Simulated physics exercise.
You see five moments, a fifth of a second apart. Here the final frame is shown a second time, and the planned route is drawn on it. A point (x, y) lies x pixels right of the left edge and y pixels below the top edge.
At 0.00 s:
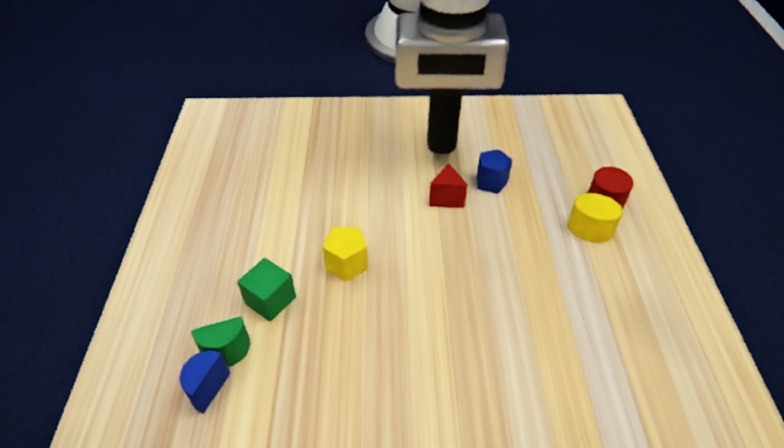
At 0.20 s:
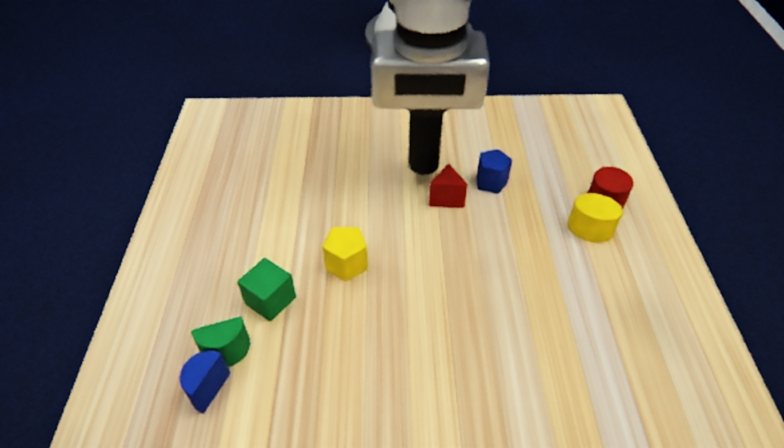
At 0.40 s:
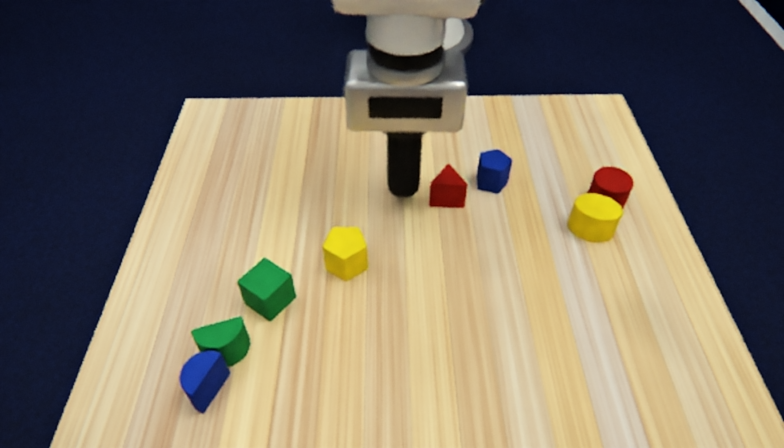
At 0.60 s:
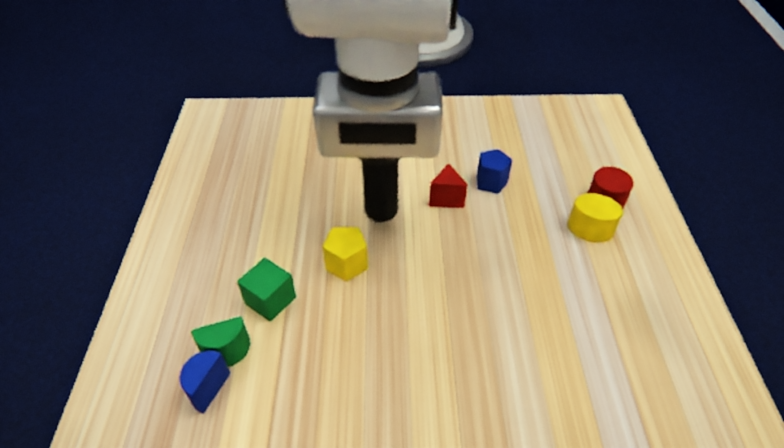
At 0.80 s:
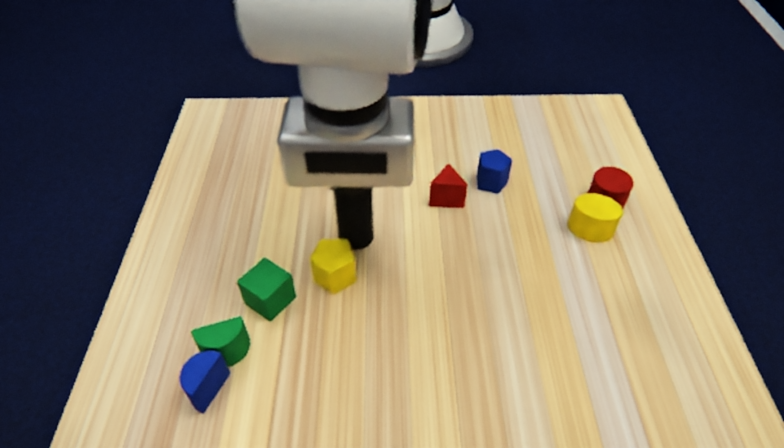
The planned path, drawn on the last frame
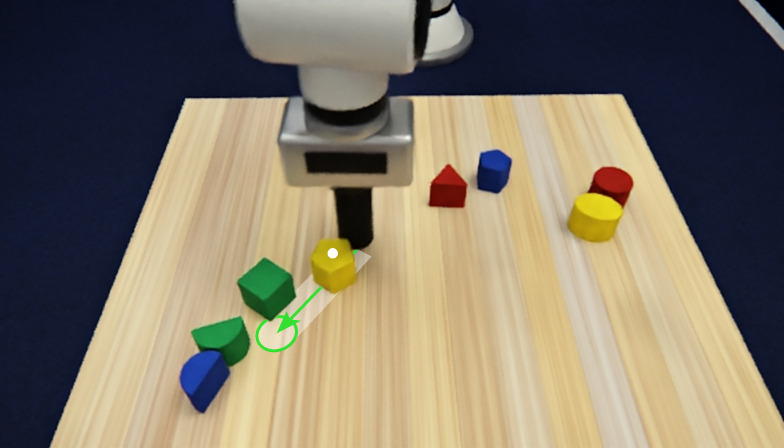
A robotic arm with a black rod reaches over a pale striped wooden board, seen from above at an angle against a dark blue surround. Yellow, green and blue blocks sit left of centre and lower left, with red and blue ones near the top and red and yellow cylinders at right. The rod glides down and left past the red triangular block, then nudges the yellow block slightly down-left, while the camera stays still.
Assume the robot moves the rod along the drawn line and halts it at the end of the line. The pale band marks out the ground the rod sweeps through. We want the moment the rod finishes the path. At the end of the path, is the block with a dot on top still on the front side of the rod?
Yes.
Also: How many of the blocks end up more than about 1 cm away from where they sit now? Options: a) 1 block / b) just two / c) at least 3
b (just two)
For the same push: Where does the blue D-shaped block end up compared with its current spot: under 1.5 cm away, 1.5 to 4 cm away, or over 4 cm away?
Answer: Less than 1.5 cm.
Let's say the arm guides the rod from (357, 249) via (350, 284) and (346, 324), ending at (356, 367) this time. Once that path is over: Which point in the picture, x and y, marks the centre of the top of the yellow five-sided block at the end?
Roughly at (303, 287).
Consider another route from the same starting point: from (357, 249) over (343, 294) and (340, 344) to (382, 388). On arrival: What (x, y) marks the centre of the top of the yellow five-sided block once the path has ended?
If I read the scene right, the answer is (292, 294).
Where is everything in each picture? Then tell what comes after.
Lower end of the rod at (442, 146), tops of blocks, blue D-shaped block at (197, 369), green D-shaped block at (218, 332), green square block at (264, 278), yellow five-sided block at (345, 241), in the first frame.
Rod at (424, 166), blocks as before, in the second frame.
Rod at (404, 187), blocks as before, in the third frame.
Rod at (381, 211), blocks as before, in the fourth frame.
Rod at (356, 238), blue D-shaped block at (197, 369), green D-shaped block at (218, 332), green square block at (264, 278), yellow five-sided block at (333, 253), in the fifth frame.
The drawn path runs from (357, 249) directly to (277, 333); the dot is on the yellow five-sided block.
The first path, step by step. One third of the way, rod at (331, 265); green square block at (261, 279); yellow five-sided block at (307, 283).
Two thirds of the way, rod at (303, 294); green square block at (254, 281), turned 15° clockwise; yellow five-sided block at (283, 315).
At the end, rod at (274, 323); blue D-shaped block not moved; green D-shaped block not moved; green square block at (240, 289), turned 65° clockwise; yellow five-sided block at (256, 350).
